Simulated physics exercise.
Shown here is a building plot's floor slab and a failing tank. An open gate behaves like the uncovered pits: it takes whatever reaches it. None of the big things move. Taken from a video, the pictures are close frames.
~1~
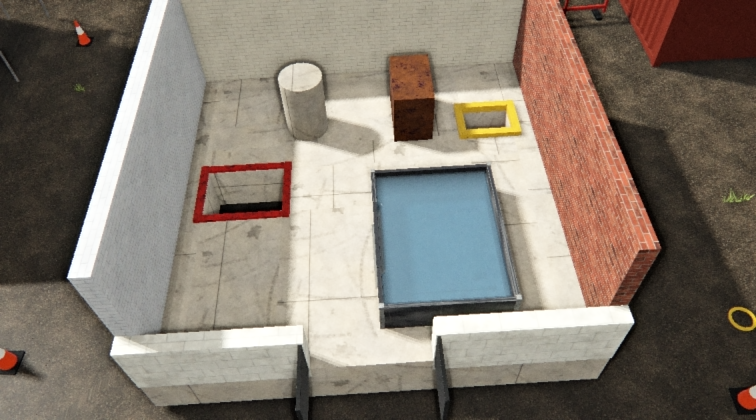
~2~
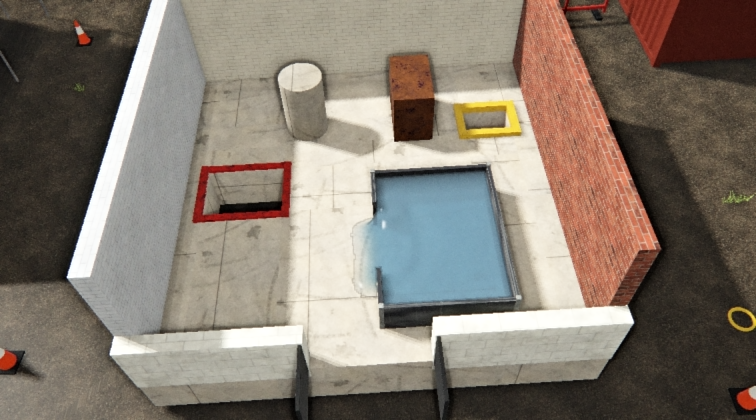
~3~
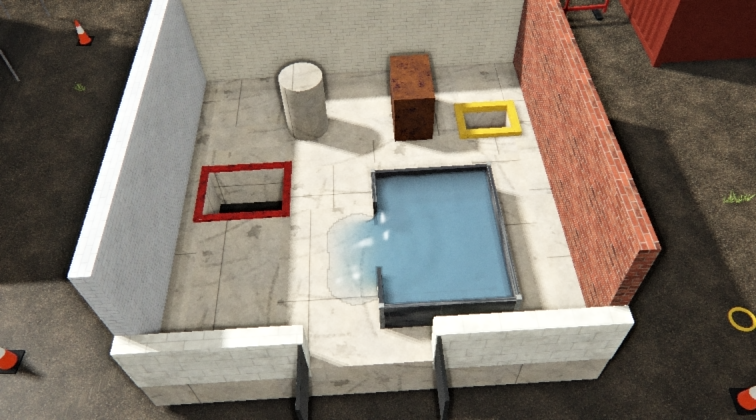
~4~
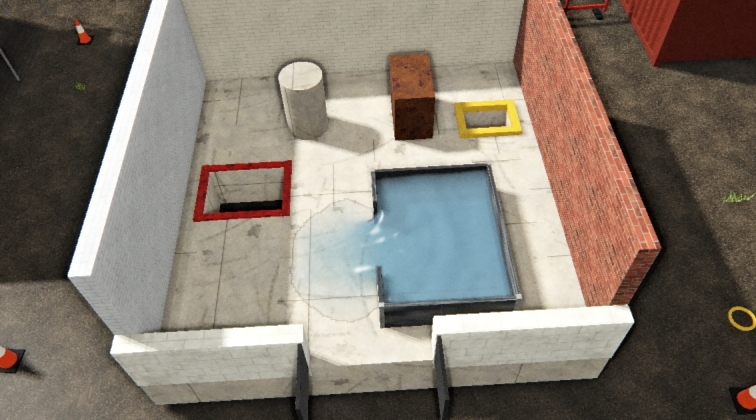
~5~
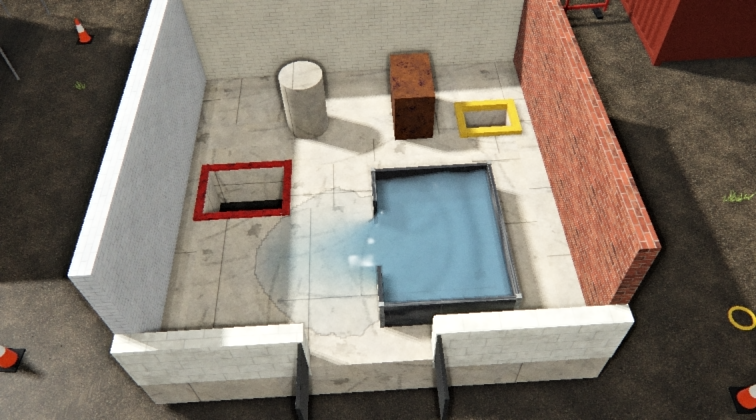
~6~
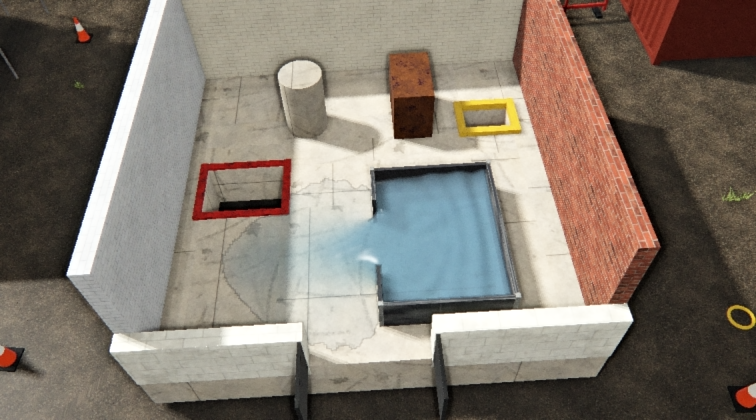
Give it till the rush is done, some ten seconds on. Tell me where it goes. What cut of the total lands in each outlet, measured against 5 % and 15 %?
The split: The gate sees 5 to 15 %, the yellow pit sees under 5 %, the red pit sees over 15 %.
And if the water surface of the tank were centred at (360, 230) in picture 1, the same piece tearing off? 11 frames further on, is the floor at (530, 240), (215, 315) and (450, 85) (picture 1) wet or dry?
Okay, first one high and dry, second one got wet, last one high and dry.
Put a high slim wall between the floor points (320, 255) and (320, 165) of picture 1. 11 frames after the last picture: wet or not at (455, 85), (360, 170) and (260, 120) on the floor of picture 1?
Going spot by spot: High and dry, then drenched, then high and dry.
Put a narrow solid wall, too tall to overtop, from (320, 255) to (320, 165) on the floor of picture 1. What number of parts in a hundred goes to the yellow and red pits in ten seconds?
Approximate split, yellow: 0 in a hundred; red: 15 in a hundred.
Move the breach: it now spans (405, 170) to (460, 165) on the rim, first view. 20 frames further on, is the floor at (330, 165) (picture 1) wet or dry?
It would be soaked.
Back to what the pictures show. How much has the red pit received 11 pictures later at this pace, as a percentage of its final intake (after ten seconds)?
Something like 15 in a hundred.
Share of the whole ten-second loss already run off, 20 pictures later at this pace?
I make it 25 per cent.
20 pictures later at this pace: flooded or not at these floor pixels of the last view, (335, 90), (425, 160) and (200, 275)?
Taking them in the order given: Spared, then spared, then swamped.
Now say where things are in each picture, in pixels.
The tank at (439, 233) is whole and still, in the first picture.
Water pours out at (379, 249) and has run to (363, 224), in the second picture.
The front is at (336, 228), out from the gap at (380, 250), in the third picture.
The front is at (301, 240), out from the gap at (380, 249), in the fourth picture.
Water pours out at (380, 248) and has run to (264, 251), in the fifth picture.
Water pours out at (379, 247) and has run to (230, 259), in the sixth picture.
A moment on, water covers 25 % of the floor; the gate 0 %, the yellow pit 0 %, the red pit 1 %.
Next, water covers 30 % of the floor; the gate 0 %, the yellow pit 0 %, the red pit 4 %.
Then, water covers 40 % of the floor; the gate 0 %, the yellow pit 0 %, the red pit 8 %.
Later, water covers 55 % of the floor; the gate 2 %, the yellow pit 0 %, the red pit 19 %.
In the end, water covers 70 % of the floor; the gate 7 %, the yellow pit 0 %, the red pit 27 %.
